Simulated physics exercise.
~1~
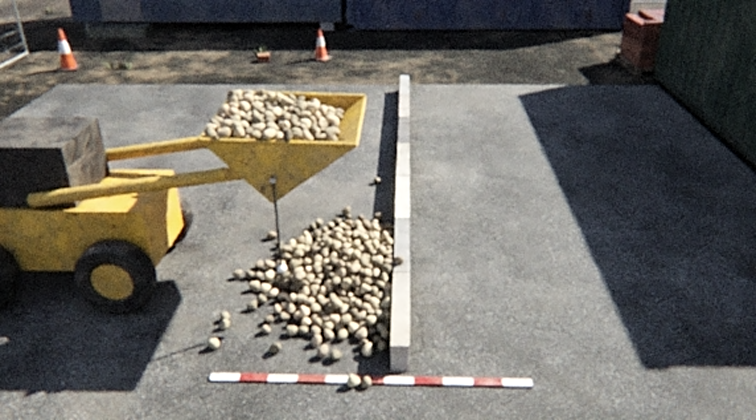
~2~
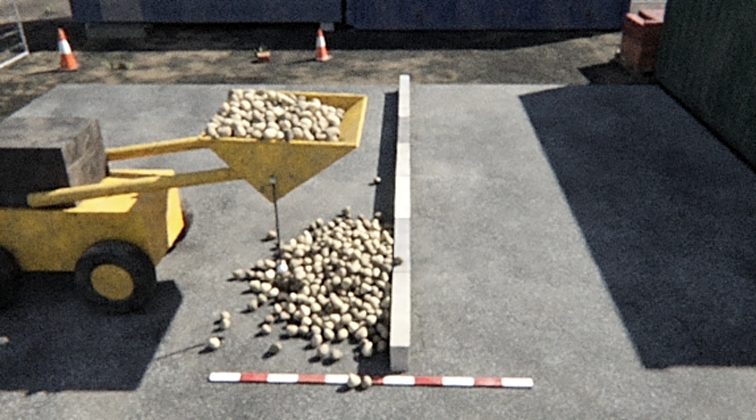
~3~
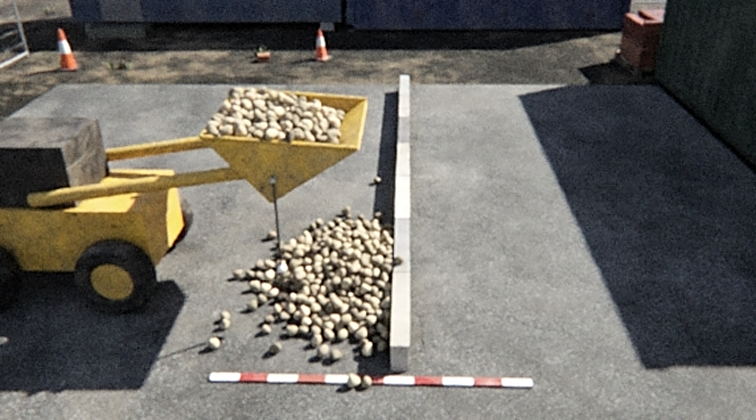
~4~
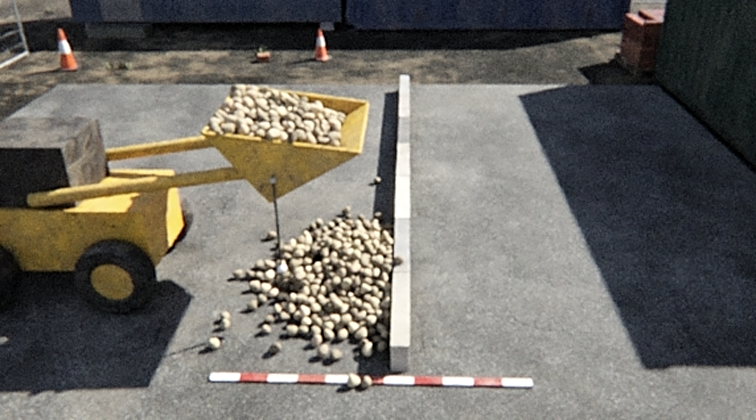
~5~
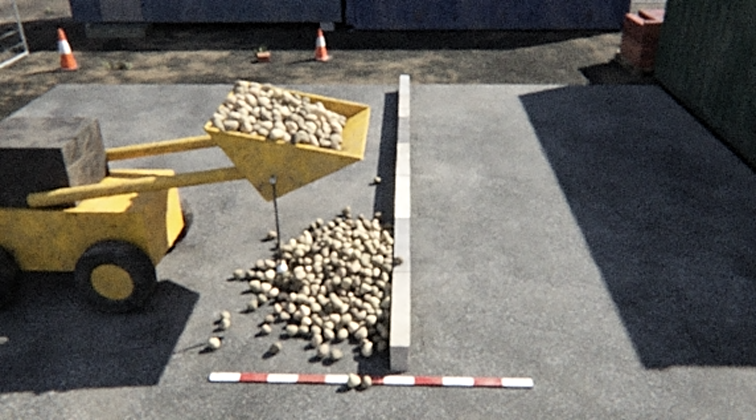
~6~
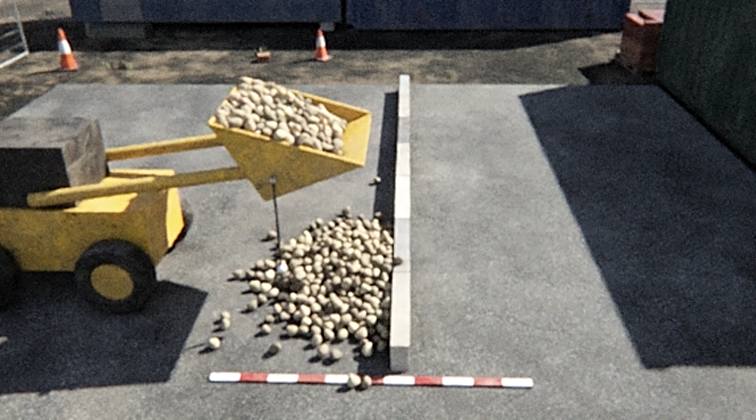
A yellow loader stood at the left with its raised bucket full of pale stones, above a loose pile of similar stones beside a low kerb, and the bucket slowly tilted slightly forward.
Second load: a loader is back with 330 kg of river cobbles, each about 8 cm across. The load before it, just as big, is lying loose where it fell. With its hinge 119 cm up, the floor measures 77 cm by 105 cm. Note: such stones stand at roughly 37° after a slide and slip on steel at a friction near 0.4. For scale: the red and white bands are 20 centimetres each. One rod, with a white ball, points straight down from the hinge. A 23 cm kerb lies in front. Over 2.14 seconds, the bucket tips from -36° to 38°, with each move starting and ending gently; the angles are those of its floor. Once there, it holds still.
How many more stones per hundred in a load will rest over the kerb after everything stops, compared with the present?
I would say 30 per hundred.
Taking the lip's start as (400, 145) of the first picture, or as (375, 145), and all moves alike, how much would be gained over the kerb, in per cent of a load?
First place about 95 %, second about 60 %.
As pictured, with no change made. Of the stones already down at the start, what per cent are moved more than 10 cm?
Close to 5 in a hundred of them.
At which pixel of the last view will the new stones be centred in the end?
In the last view, about pixel (383, 262).
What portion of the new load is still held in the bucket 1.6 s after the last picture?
Still inside: Some 10 %.
Then, 1.0 s after the last picture the floor is at 26°; in per cent of one load, 86 in the bucket, 114 on this side of the kerb; the foremost stones are at (393, 245).
Then, 1.6 s after the last picture the floor is at 38°; in per cent of one load, 12 in the bucket, 174 on this side of the kerb, 13 over the kerb; the foremost stones are at (488, 294).
Then, 2.0 s after the last picture the floor is at 38°; in per cent of one load, 0 in the bucket, 176 on this side of the kerb, 24 over the kerb; the foremost stones are at (530, 292).
Then, 4.5 s after the last picture the floor is at 38°; in per cent of one load, 0 in the bucket, 171 on this side of the kerb, 30 over the kerb; the foremost stones are at (559, 285). Net gain over the kerb, 30.
